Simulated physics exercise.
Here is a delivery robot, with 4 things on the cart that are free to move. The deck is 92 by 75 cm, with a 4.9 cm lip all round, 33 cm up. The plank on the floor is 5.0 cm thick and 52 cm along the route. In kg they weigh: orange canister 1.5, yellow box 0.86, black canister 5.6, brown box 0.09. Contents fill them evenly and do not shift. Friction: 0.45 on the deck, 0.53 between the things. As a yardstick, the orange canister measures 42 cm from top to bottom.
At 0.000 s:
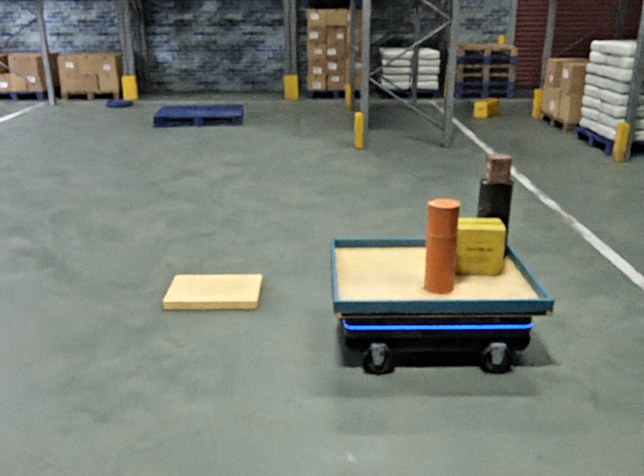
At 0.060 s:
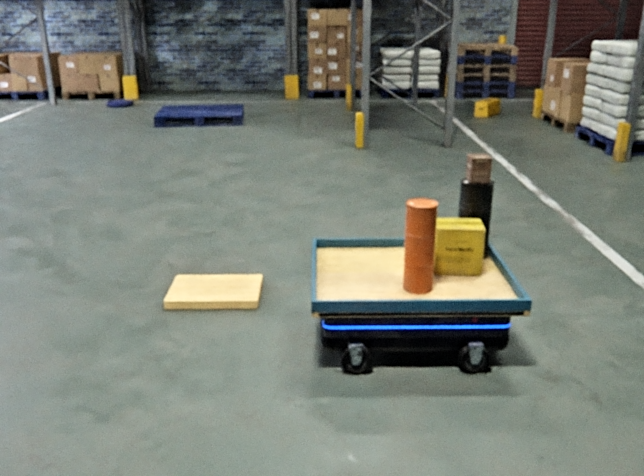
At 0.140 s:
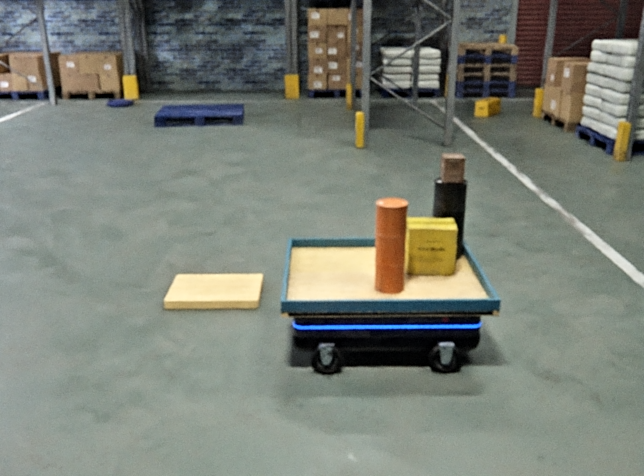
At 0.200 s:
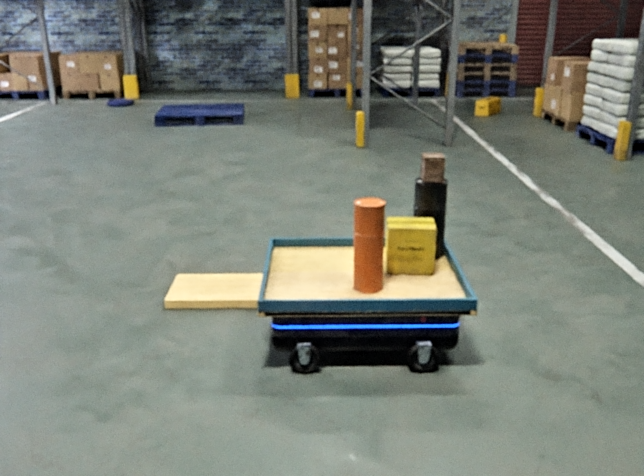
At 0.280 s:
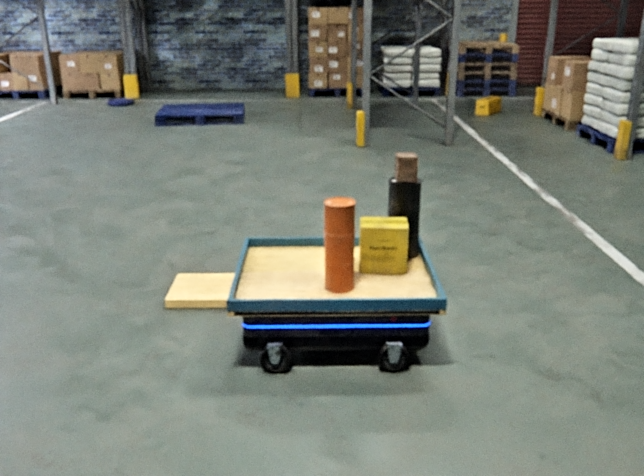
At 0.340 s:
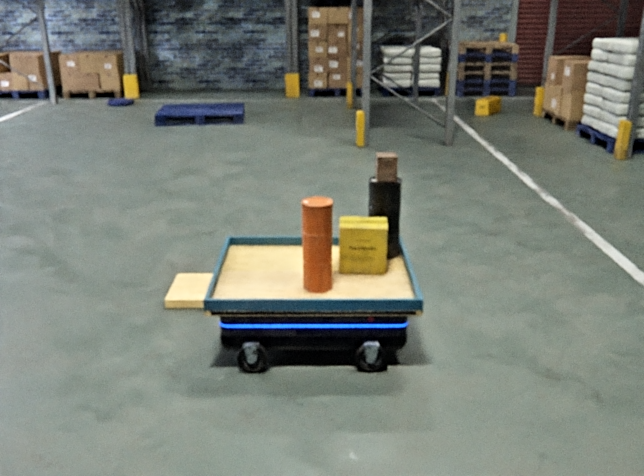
The video shows a wheeled robot cart carrying an orange canister, a yellow box, and a black canister with a brown box on top, moving steadily left across a warehouse floor and passing in front of a flat plank.
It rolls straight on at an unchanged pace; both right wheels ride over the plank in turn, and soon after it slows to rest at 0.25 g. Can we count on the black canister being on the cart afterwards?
The black canister stays on the cart.
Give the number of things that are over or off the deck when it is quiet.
2 of them.
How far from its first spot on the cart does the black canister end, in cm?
Some 60 cm.
After 0.74 s, 126 cm covered; black canister leaning 10° near (254, 198); brown box leaning 10°; yellow box leaning 10°.
After 1.14 s, 194 cm covered; black canister leaning 55° near (119, 237); brown box leaning 66°; yellow box leaning 9°.
After 1.44 s, 233 cm covered; brown box now off the deck; black canister on its side; yellow box slid 24 cm.
After 1.84 s, 251 cm covered, stopped; black canister on its side; yellow box slid 46 cm; orange canister slid 17 cm.
At rest (2.5 s), off the deck, brown box; tipped over on the cart, black canister; not toppled but over 10 cm from the start, orange canister and yellow box.
